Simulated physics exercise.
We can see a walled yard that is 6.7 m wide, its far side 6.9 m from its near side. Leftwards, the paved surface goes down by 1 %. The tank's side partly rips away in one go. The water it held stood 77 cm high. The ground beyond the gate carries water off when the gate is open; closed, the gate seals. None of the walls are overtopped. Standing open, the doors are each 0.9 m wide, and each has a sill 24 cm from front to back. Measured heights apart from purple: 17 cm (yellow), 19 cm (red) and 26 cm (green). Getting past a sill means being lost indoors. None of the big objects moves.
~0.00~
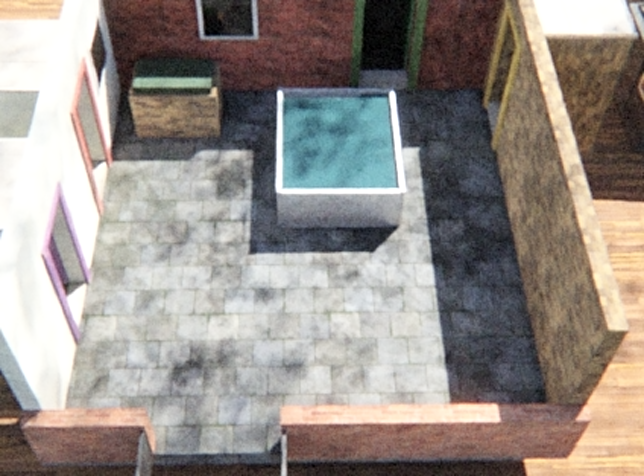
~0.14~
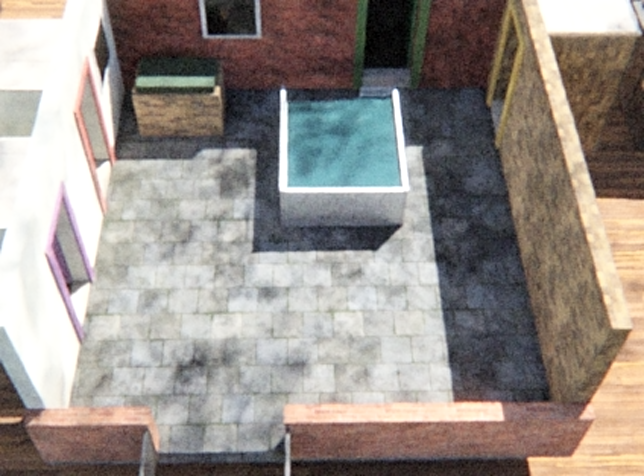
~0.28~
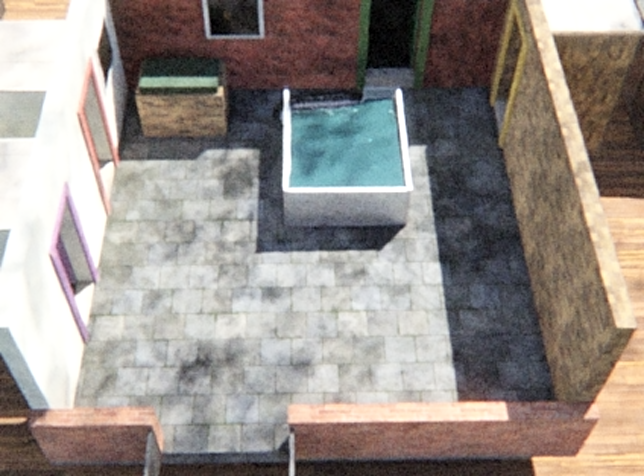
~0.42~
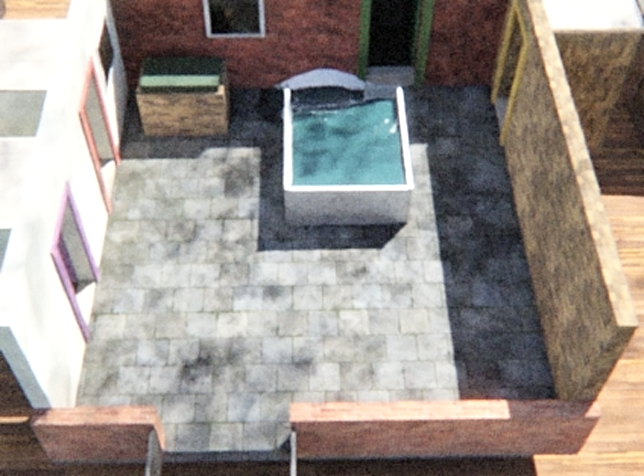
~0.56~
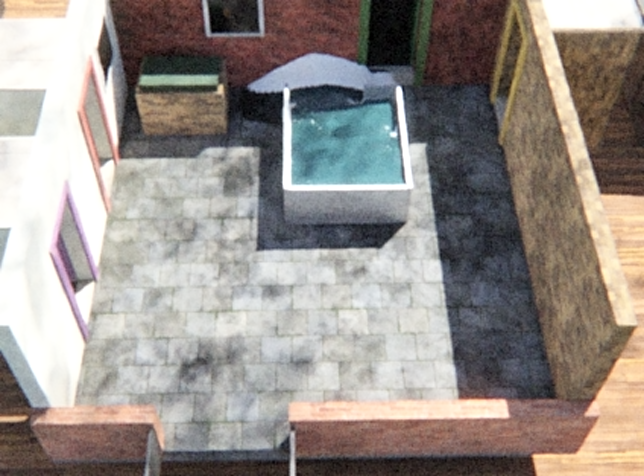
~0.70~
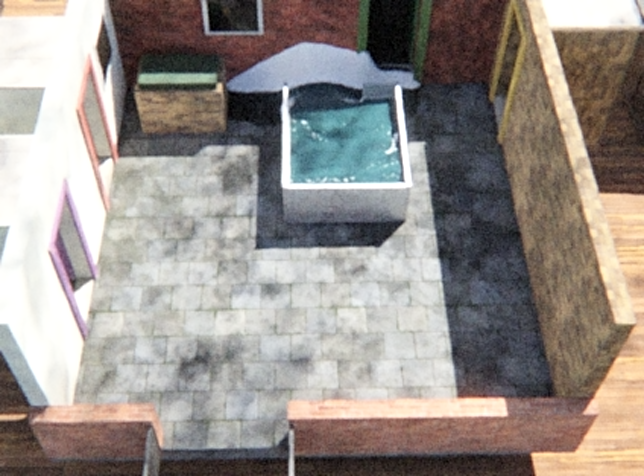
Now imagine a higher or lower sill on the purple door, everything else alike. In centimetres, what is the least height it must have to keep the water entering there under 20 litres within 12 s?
7.5 cm.
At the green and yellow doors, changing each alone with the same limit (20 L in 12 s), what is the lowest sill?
Roughly 20 cm at green and 24 cm at yellow.
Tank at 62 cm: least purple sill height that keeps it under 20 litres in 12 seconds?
6.0 cm.
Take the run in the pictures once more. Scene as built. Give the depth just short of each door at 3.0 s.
Yellow door 28 cm, red door 11 cm, purple door 2 cm, green door 18 cm.
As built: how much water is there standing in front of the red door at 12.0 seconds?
Some 3.0 centimetres.
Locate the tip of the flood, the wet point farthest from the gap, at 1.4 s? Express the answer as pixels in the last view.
In the last picture, around (128, 89).
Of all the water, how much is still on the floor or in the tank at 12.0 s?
I'd put it at about 78 per cent.
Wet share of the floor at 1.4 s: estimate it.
Some 15 per cent is wet.
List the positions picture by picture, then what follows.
The first picture shows still water, 77 cm deep, in the tank at (338, 141); the purple door at (68, 269) is dry.
In the second picture, water pours out on the far side and has run 0.3 m, to a hidden place; about 10 cm deep outside, 77 cm at the back.
In the third picture, the front is at a hidden place, 0.8 m from the gap on the far side; 1.1 m2 of floor is wet, 77 cm left at the back.
In the fourth picture, the front is at (273, 89), 1.0 m from the gap on the far side; 1.9 m2 of floor is wet, 77 cm left at the back.
In the fifth picture, the gap is on the far side, the front 1.2 m out at (246, 89); the back of the tank holds 74 cm.
In the sixth picture, the front is at a hidden place, 1.5 m from the gap on the far side; 2.6 m2 of floor is wet, 66 cm left at the back; the purple door at (75, 265), 5.3 m from the gap, is still 4.7 m from the nearest water.
After 1.4 s water covers 15 % of the floor, deepest (60 cm) near (313, 93); it has not reached the purple door.
After 3.0 s water covers 50 % of the floor, deepest (48 cm) near (128, 89); it has not reached the purple door.
After 12.0 s water covers 100 % of the floor, deepest (11 cm) near (68, 434); 10 cm at the purple door, 23 litres in over its 7 cm sill.
At the purple door as built, the water arrived by 3.1 s and peaked near 11 cm at 8.2 s.
With a sill of 6 cm, 37 litres would have come in within the 12 s; with 9.5 cm, 3 litres. So under 20 litres takes about 7.5 cm.
